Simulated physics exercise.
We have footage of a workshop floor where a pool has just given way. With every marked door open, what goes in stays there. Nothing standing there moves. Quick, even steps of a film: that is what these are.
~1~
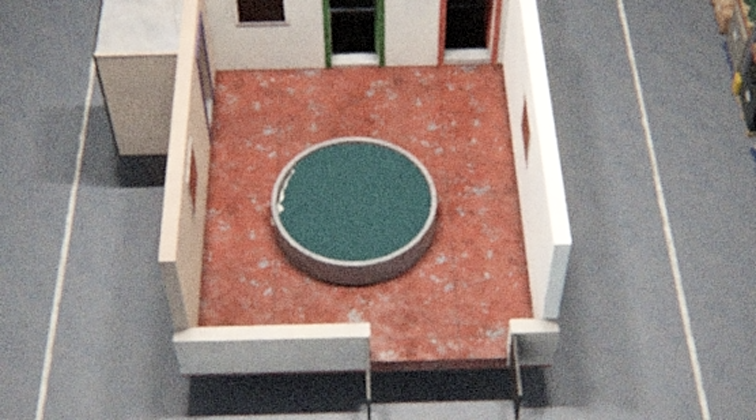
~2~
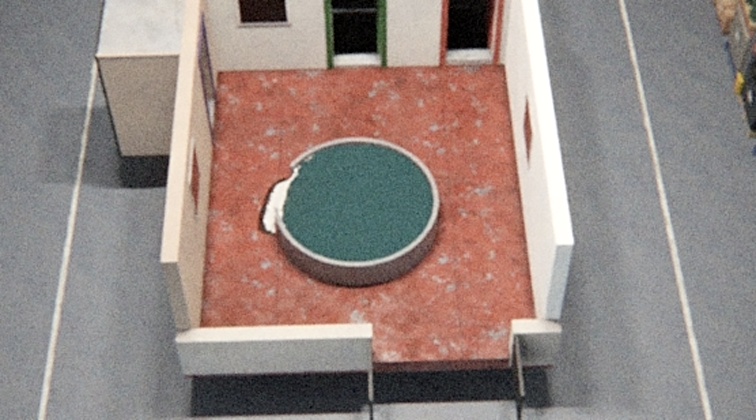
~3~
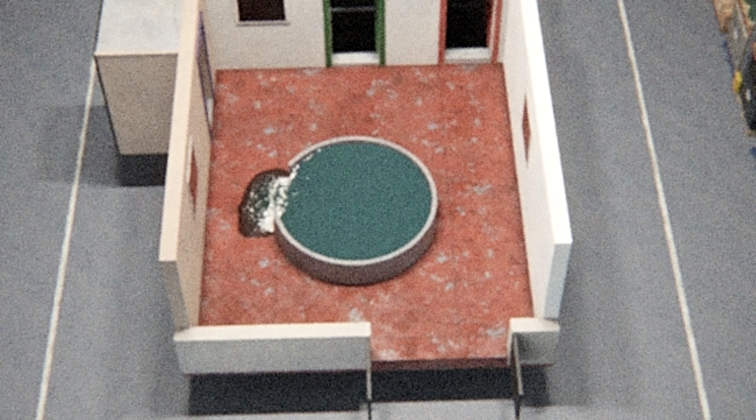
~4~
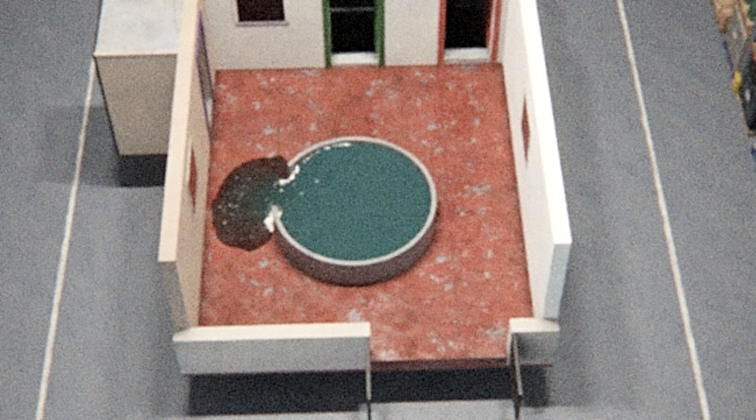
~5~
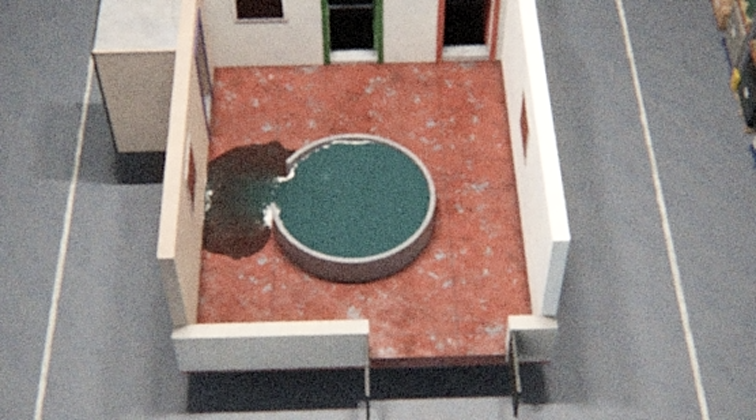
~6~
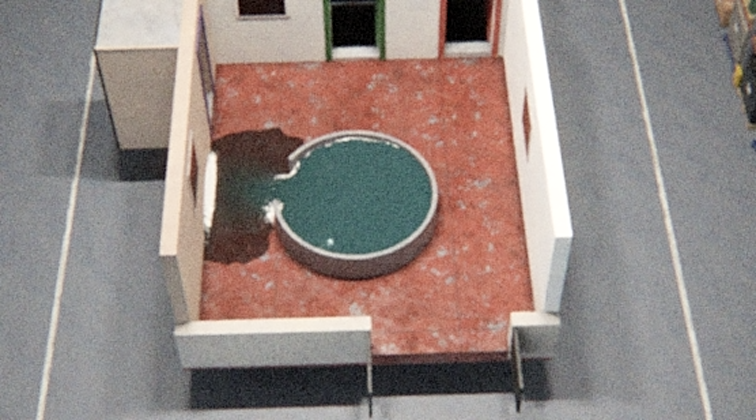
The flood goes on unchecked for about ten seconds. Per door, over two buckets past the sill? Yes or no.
Green door no, blue door no, red door no.
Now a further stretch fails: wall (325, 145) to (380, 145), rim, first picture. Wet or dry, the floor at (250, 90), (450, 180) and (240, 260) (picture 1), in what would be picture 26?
Sequence of results: Reached by the flood, missed by the flood, missed by the flood.
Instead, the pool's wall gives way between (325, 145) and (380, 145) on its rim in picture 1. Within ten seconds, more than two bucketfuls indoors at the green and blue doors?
Result - green door: Clears the line; blue door: Misses the line.
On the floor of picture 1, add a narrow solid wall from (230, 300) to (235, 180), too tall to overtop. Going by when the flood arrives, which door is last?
That's the door marked red.
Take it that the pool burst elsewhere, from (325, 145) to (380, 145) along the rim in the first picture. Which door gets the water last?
That would be the one in blue.
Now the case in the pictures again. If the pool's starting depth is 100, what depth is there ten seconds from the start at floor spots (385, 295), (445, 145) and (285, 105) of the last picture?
Depths of roughly 16, 16 and 12 per cent.
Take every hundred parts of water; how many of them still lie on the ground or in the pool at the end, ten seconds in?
My figure is close to 96 percent.
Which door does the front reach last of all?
Answer: The red one.
A moment on, water covers 15 % of the floor; the green door not reached, the blue door wet at the sill, nothing in, the red door not reached.
Next, water covers 25 % of the floor; the green door not reached, the blue door wet at the sill, nothing in, the red door not reached.
Then, water covers 45 % of the floor; the green door wet at the sill, nothing in, the blue door wet at the sill, nothing in, the red door not reached.
Later, water covers 90 % of the floor; the green door wet at the sill, nothing in, the blue door wet at the sill, nothing in, the red door wet at the sill, nothing in.
In the end, water covers 100 % of the floor; the green door wet at the sill, nothing in, the blue door wet at the sill, nothing in, the red door wet at the sill, nothing in.
